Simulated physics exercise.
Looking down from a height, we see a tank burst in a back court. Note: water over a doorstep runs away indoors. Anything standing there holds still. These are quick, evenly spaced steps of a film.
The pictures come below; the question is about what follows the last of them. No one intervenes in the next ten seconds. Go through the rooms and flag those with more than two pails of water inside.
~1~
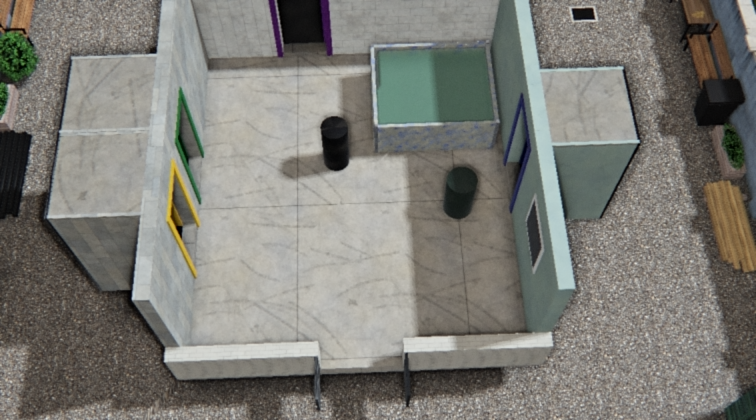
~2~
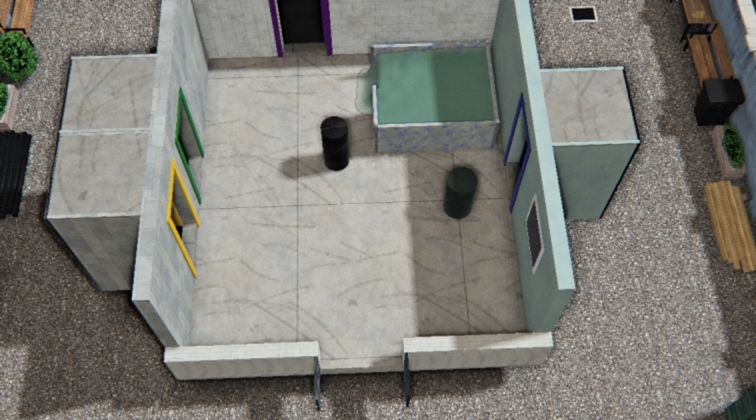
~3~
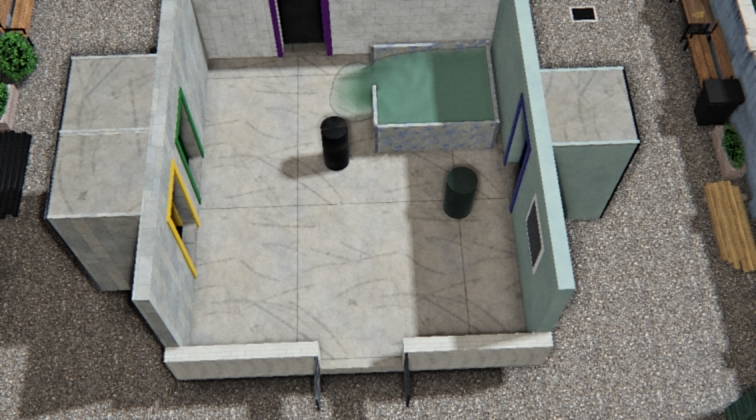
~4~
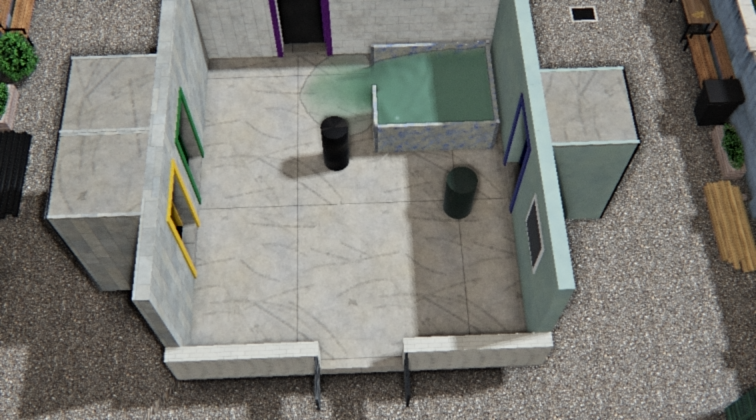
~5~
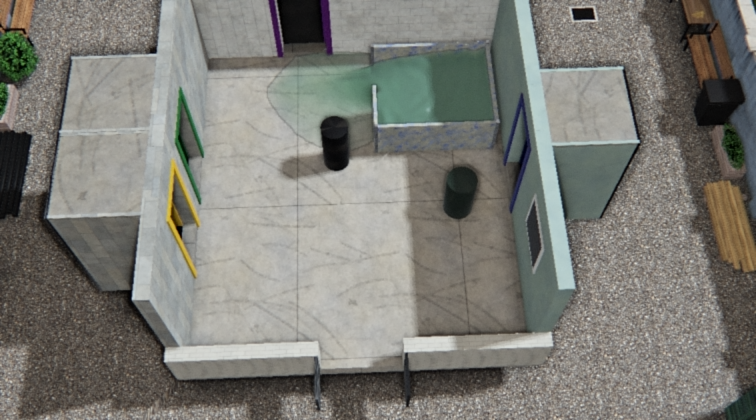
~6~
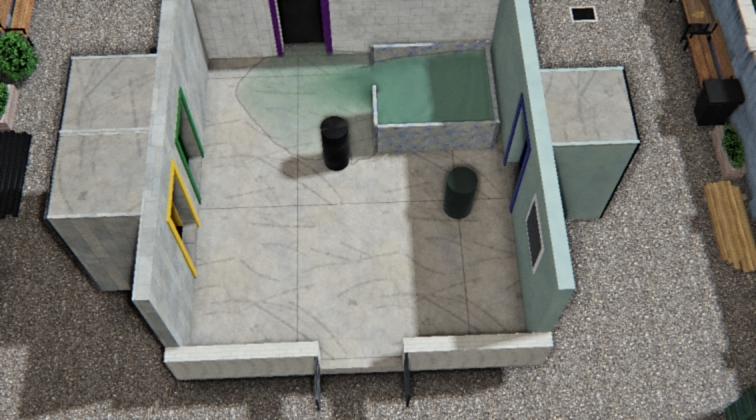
The purple door will most likely go past the limit; the green door will most likely go past the limit; the yellow door will most likely keep inside the limit; the blue door will most likely keep inside the limit.
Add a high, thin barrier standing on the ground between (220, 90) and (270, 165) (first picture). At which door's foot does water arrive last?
That is the blue one.
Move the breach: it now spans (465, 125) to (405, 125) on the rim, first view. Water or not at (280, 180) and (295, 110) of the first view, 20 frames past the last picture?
Log: Point 1 unreached; point 2 unreached.
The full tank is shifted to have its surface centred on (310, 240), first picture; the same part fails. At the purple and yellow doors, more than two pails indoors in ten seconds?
The purple door doesn't reach it and the yellow door exceeds it.
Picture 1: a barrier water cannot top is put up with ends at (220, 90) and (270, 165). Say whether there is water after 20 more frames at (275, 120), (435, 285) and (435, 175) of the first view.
Log, spots one to three: Swamped; spared; spared.
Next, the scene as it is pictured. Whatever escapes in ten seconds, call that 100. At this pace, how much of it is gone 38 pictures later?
Share gone by then: About 60 %.
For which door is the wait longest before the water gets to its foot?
I'd go with the blue-painted one.
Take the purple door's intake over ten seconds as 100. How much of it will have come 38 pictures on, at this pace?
It comes to around 95 percent of the ten-second total.
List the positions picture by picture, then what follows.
In the first frame, still water in the open tank at (433, 86).
In the second frame, the front is at (370, 70), out from the gap at (375, 85).
In the third frame, the front is at (335, 105), out from the gap at (375, 85).
In the fourth frame, the front is at (305, 101), out from the gap at (375, 86).
In the fifth frame, the front is at (273, 88), out from the gap at (375, 86).
In the sixth frame, water pours out at (375, 85) and has run to (243, 84).
A moment on, water covers 25 % of the floor; the purple door over two buckets in, the green door wet at the sill, nothing in, the yellow door not reached, the blue door not reached.
Next, water covers 30 % of the floor; the purple door over two buckets in, the green door under two buckets in, the yellow door wet at the sill, nothing in, the blue door not reached.
Then, water covers 45 % of the floor; the purple door far over two buckets in, the green door over two buckets in, the yellow door wet at the sill, nothing in, the blue door not reached.
Later, water covers 75 % of the floor; the purple door far over two buckets in, the green door over two buckets in, the yellow door wet at the sill, nothing in, the blue door not reached.
In the end, water covers 95 % of the floor; the purple door far over two buckets in, the green door over two buckets in, the yellow door wet at the sill, nothing in, the blue door wet at the sill, nothing in.
